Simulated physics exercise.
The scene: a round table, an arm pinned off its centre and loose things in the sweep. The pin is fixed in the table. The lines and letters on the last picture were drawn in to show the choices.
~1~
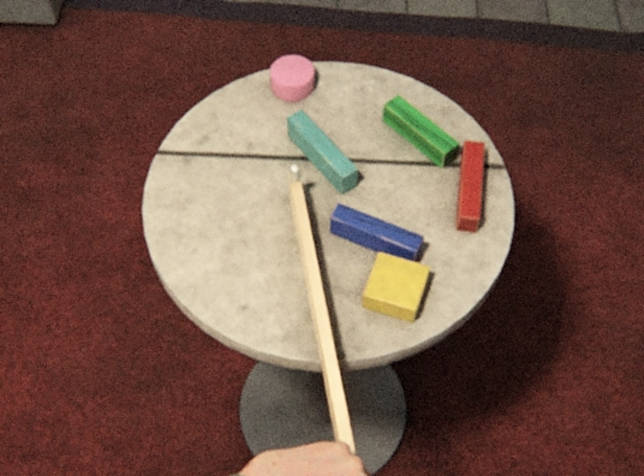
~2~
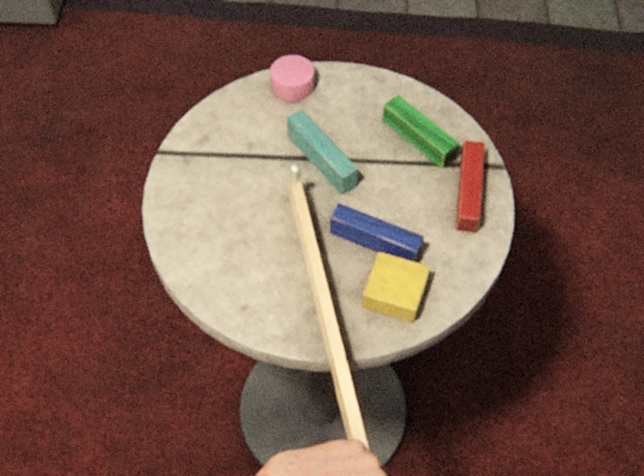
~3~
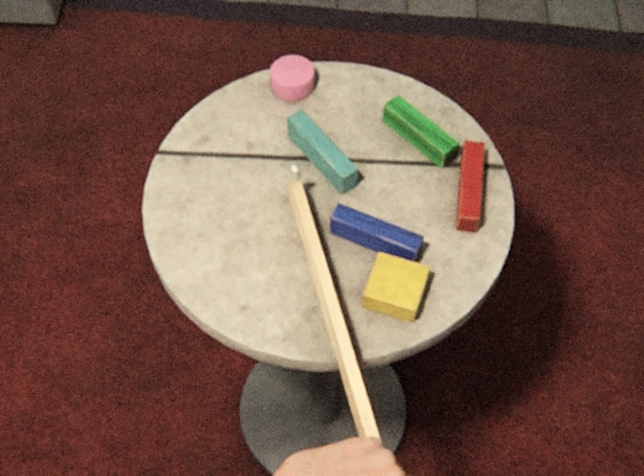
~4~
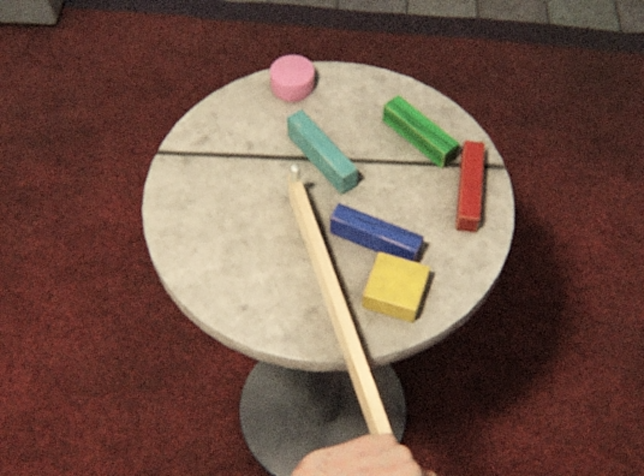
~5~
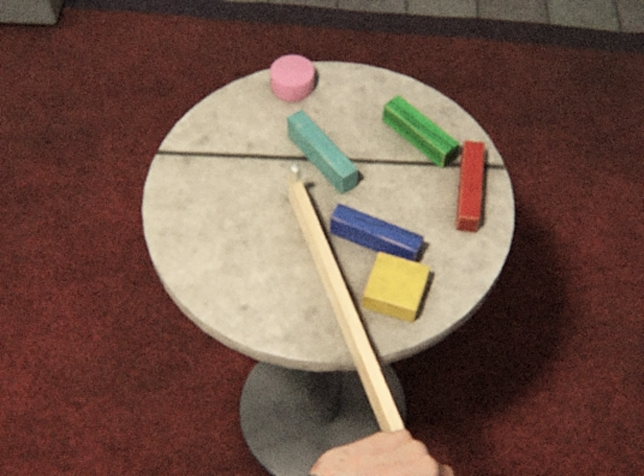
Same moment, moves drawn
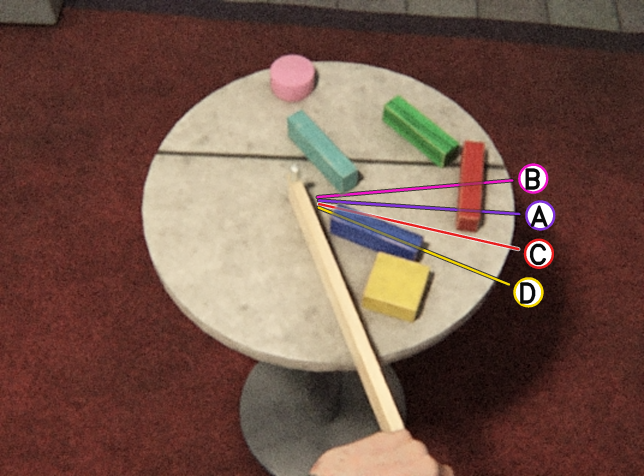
A hand swings the near end of a wooden stick slightly rightward across a round table.
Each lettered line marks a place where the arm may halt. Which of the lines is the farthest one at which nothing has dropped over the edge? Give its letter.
No farther than A.
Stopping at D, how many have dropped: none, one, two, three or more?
By then, none.
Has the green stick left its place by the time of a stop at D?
By then, no.
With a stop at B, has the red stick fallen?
Yes.
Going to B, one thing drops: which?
It is the red stick.
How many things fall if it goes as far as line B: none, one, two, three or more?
In all, one.
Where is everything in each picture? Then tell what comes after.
In the first picture, arm (316, 285); yellow block (396, 287); blue stick (376, 234).
In the second picture, arm (322, 285); pink tin (293, 78).
In the third picture, arm (327, 284); green stick (420, 132).
In the fourth picture, arm (332, 282); blue stick (376, 234).
In the fifth picture, arm (337, 281); pink tin (293, 78); red stick (471, 186); green stick (420, 132).
On the copy, A at (419, 207); B at (416, 189); C at (417, 226); D at (411, 245).
On A. First, arm (385, 256); yellow block (434, 271); blue stick (384, 224).
Then, arm (413, 218); red stick (476, 166); yellow block (460, 223).
Finally, arm (420, 188); red stick (481, 129); yellow block (458, 183); nothing has fallen.
By contrast, B drops the red stick; C is safe but short; D is safe but short.
